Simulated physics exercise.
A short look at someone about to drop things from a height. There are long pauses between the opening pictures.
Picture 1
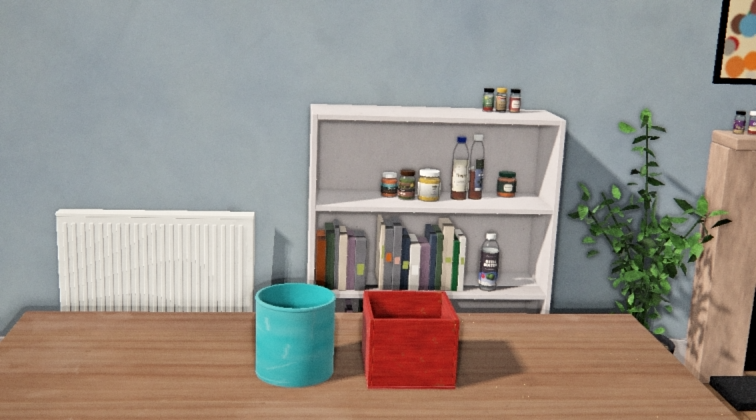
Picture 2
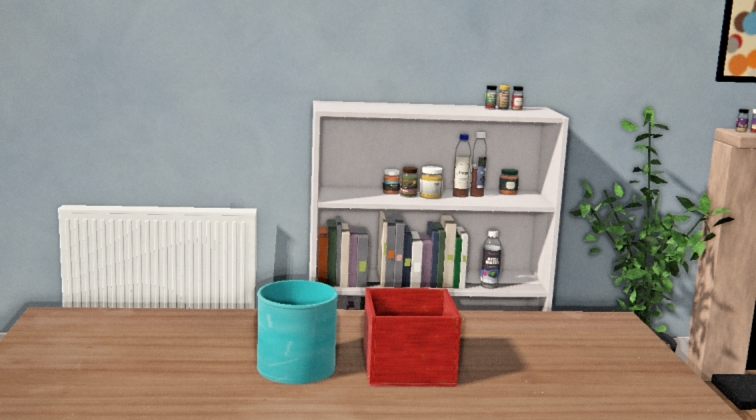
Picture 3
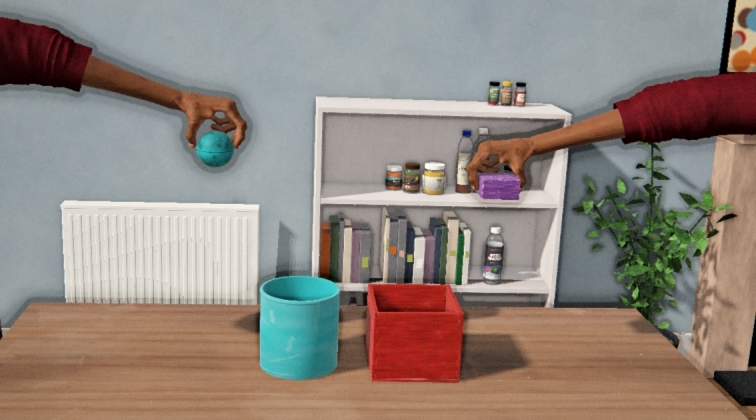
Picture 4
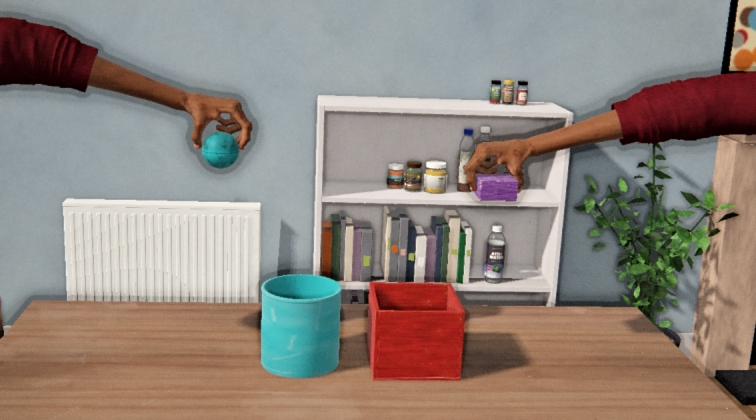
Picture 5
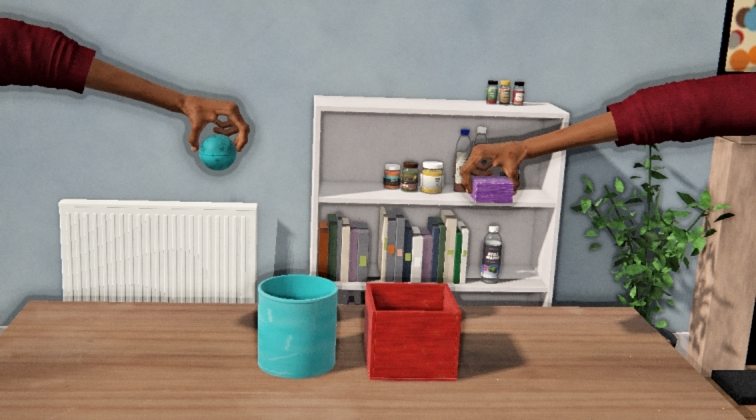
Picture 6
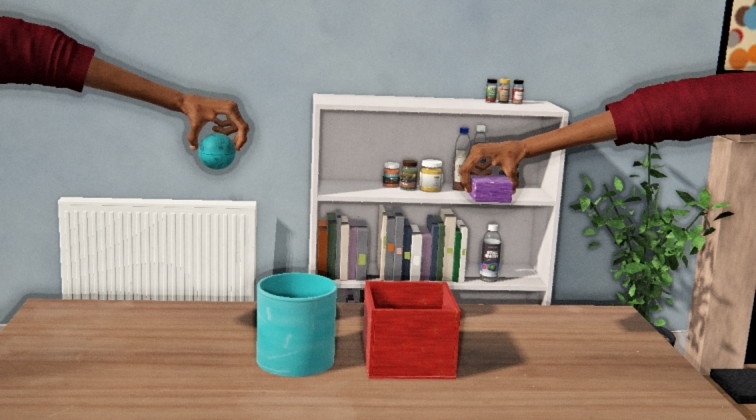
In a room with a bookshelf, two hands appearing above a table, holding a turquoise ball and purple block nearly still.
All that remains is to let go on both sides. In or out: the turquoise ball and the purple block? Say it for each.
Outcome: The turquoise ball misses and the purple block misses.
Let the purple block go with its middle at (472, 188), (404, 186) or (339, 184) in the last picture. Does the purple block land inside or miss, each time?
In that order, it ends up outside; goes in; falls beside it.
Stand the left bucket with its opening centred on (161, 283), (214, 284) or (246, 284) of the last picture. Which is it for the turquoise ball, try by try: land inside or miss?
In that order, it misses; goes in; goes in.
Then, 0.20 s after the last picture, turquoise ball falling near (217, 210); purple block falling near (486, 244).
Then, 0.32 s after the last picture, turquoise ball falling near (217, 325); purple block falling near (477, 354).
At rest, the turquoise ball falls beside it, near (217, 344); the purple block falls beside it, near (477, 353).
